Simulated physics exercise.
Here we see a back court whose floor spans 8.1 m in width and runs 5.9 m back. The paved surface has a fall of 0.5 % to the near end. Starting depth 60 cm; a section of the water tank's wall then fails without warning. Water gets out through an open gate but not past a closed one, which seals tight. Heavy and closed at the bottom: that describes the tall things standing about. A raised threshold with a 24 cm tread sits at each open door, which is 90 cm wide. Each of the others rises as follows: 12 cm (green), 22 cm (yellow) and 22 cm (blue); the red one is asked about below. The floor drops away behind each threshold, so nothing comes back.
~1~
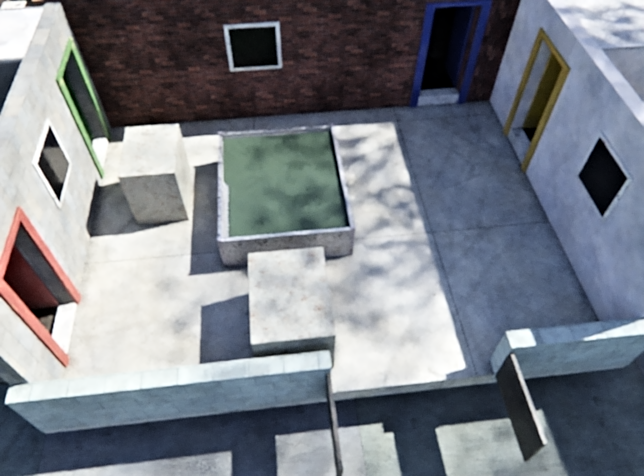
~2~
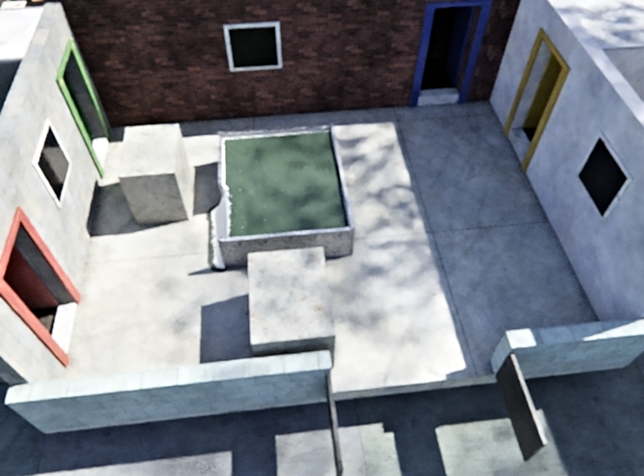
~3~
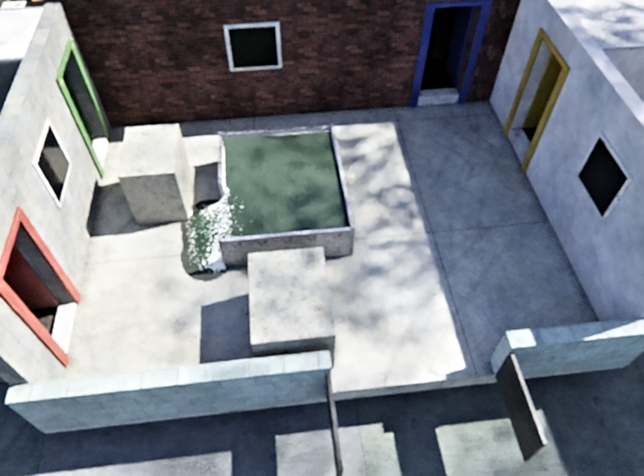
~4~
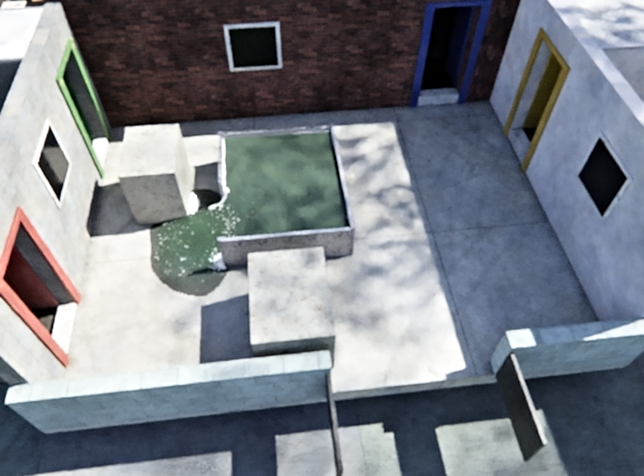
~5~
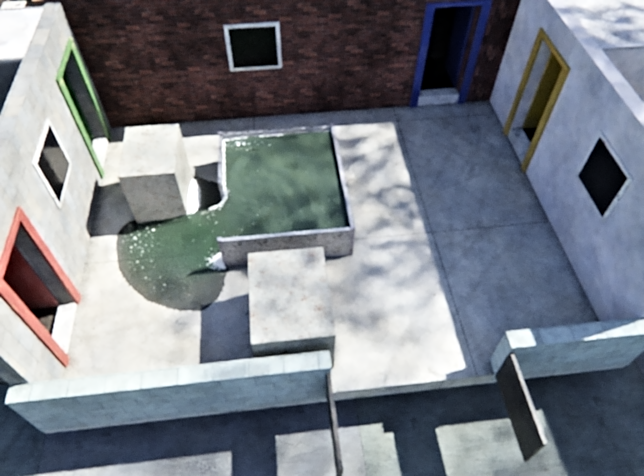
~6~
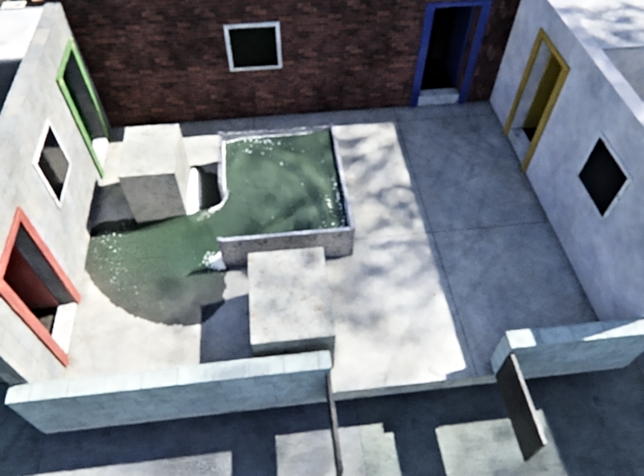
Green water pouring through a gap in the left side of a raised tank and spreading leftward across a pale walled courtyard.
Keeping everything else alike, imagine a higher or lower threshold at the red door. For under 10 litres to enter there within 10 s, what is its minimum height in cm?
Its minimum height would be about 24 cm.
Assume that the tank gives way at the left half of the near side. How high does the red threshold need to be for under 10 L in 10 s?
Then it needs around 20 cm.
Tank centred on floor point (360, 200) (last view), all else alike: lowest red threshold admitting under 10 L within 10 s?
Near 24 cm.
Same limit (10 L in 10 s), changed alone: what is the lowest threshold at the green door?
At green, about 11.5 cm.
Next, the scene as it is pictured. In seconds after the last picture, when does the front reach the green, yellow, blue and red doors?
Green 1.0 s, yellow 7.5 s, blue 6.0 s, red 0.4 s.
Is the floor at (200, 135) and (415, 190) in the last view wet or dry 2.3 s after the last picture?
First soaked, then untouched.
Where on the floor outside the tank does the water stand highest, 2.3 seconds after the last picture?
Near pixel (58, 406).
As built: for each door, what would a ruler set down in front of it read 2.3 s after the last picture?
Depths in cm - green: 5, yellow: 0, blue: 0, red: 18.
Then, 0.7 s after the last picture water covers 20 % of the floor, deepest (38 cm) near (88, 251); 18 cm at the red door, 2 litres in over its 8 cm threshold.
Then, 2.3 s after the last picture water covers 30 % of the floor, deepest (38 cm) near (58, 406); 18 cm at the red door, 92 litres in over its 8 cm threshold.
Then, 9.3 s after the last picture water covers 85 % of the floor, deepest (16 cm) near (253, 373); 11 cm at the red door, 276 litres in over its 8 cm threshold.
At the red door as built, the water peaked near 22 cm, 1.3 s after the last picture.
With a threshold of 21.5 cm, 20 litres would have come in within the 10 s; with 28.5 cm, 1 litre. So under 10 litres takes about 24 cm.
